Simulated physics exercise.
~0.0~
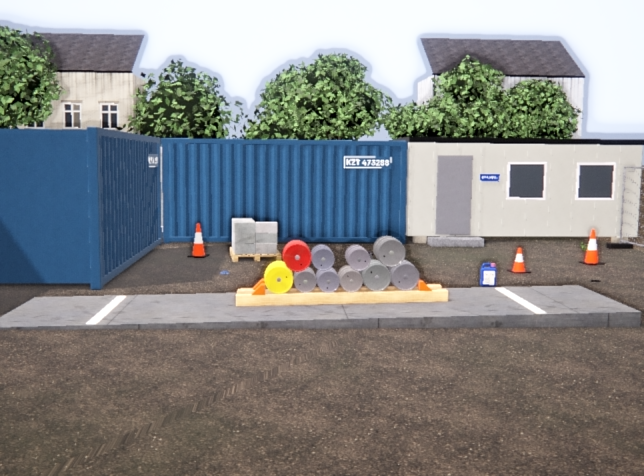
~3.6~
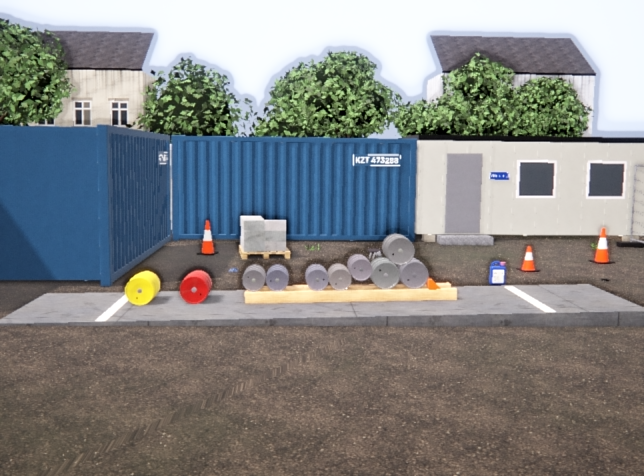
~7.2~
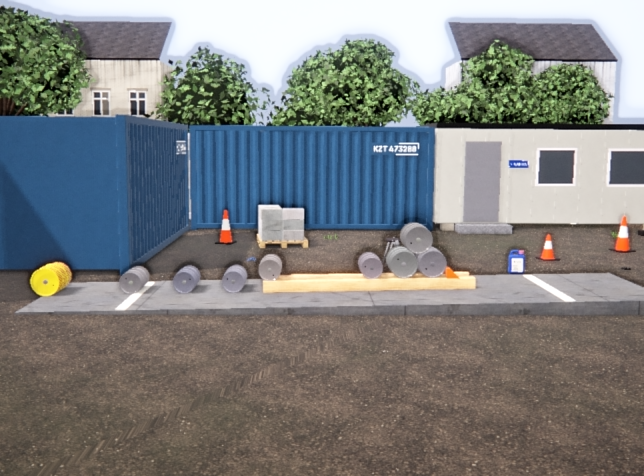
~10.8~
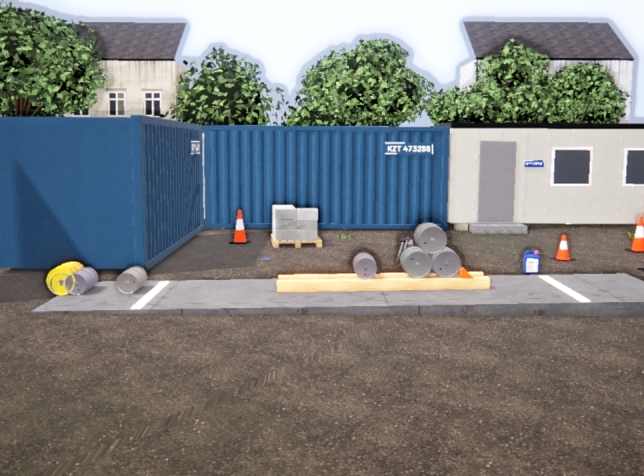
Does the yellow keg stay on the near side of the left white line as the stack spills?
No, the yellow keg rolls left along the concrete and goes past the white line.
